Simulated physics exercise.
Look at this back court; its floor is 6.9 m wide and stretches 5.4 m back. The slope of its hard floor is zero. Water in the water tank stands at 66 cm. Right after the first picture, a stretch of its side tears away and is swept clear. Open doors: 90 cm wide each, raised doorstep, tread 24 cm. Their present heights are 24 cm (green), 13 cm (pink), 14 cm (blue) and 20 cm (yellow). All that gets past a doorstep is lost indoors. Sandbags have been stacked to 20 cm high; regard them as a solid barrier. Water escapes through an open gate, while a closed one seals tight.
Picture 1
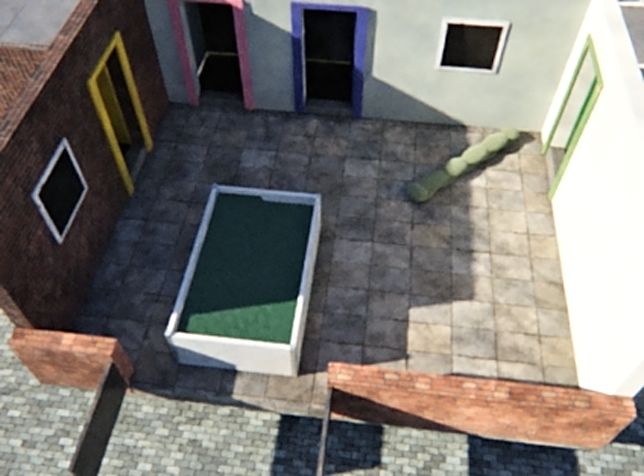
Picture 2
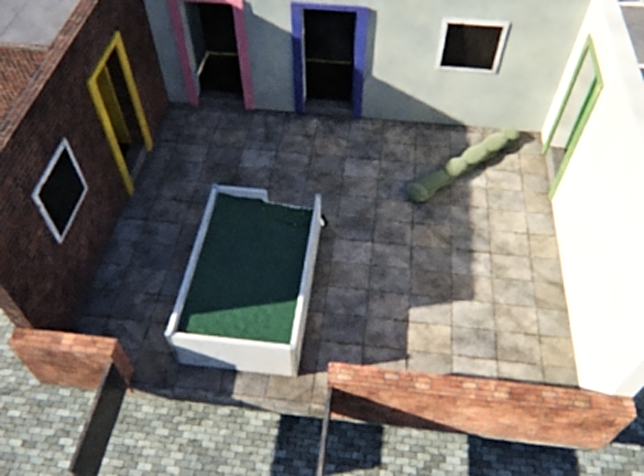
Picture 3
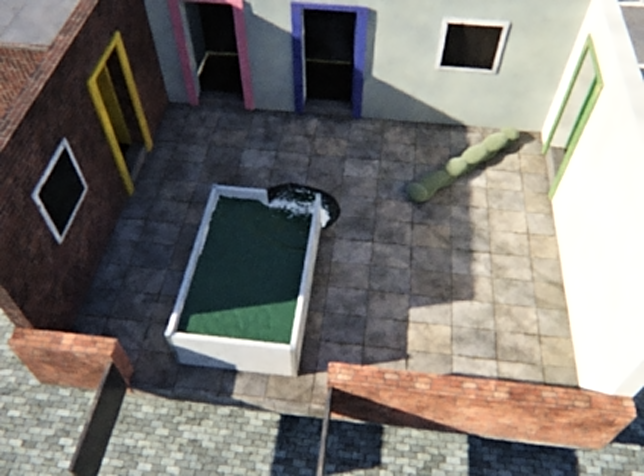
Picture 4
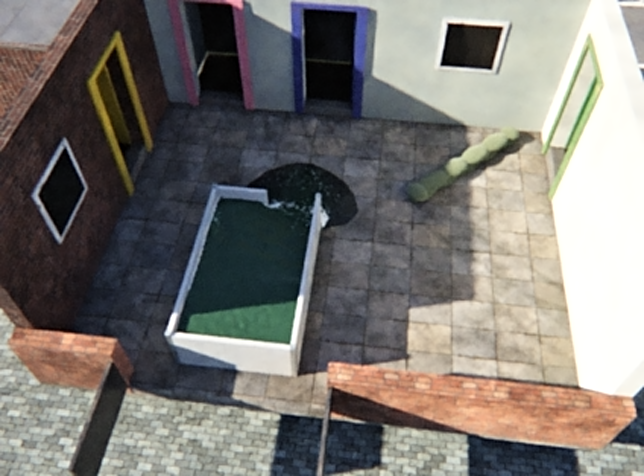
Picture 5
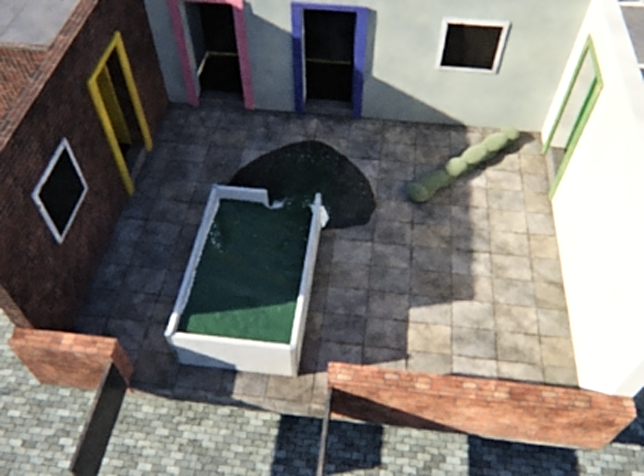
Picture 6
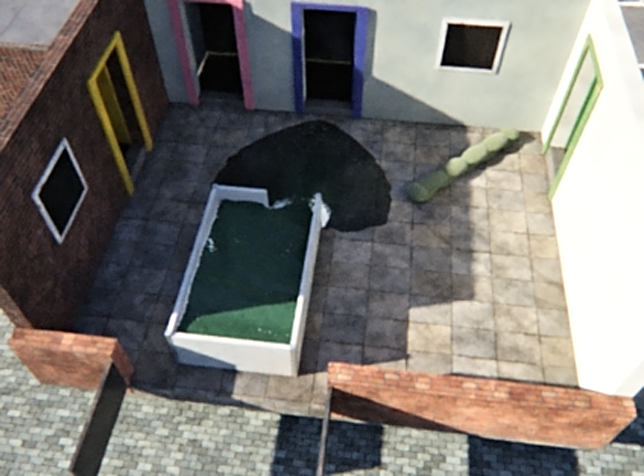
In the video, a white-walled tank of dark green water stands whole in a paved courtyard, then a gap opens at its far right corner and water pours out, spreading in a widening dark pool across the paving behind it.
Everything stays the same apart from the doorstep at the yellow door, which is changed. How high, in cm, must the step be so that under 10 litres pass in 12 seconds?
Roughly 6.5 cm.
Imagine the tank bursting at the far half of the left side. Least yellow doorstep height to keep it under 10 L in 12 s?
Some 21 centimetres.
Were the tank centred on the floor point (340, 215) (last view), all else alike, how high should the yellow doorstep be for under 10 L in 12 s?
Roughly 9.0 cm is needed.
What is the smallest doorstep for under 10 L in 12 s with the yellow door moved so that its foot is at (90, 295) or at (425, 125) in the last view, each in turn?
You'd want roughly 7.5 cm there first, then roughly 17 cm.
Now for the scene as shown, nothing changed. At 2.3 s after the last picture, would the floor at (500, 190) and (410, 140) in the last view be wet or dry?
First untouched, then soaked.
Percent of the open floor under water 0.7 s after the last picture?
25 %.
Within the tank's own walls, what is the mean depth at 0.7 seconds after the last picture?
Near 49 cm, averaged.
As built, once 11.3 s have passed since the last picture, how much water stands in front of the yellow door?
Depth: Near 6.5 cm.
Then, 0.7 s after the last picture water covers 25 % of the floor, deepest (34 cm) near (302, 217); it has not reached the yellow door.
Then, 2.3 s after the last picture water covers 35 % of the floor, deepest (33 cm) near (500, 134); 5 cm at the yellow door, 0 litres in over its 20 cm doorstep.
Then, 11.3 s after the last picture water covers 85 % of the floor, deepest (12 cm) near (101, 262); 6 cm at the yellow door, 0 litres in over its 20 cm doorstep.
At the yellow door as built, the water peaked near 9 cm, 7.9 s after the last picture.
With a doorstep of 6 cm, 17 litres would have come in within the 12 s; with 8 cm, 3 litres. So under 10 litres takes about 6.5 cm.
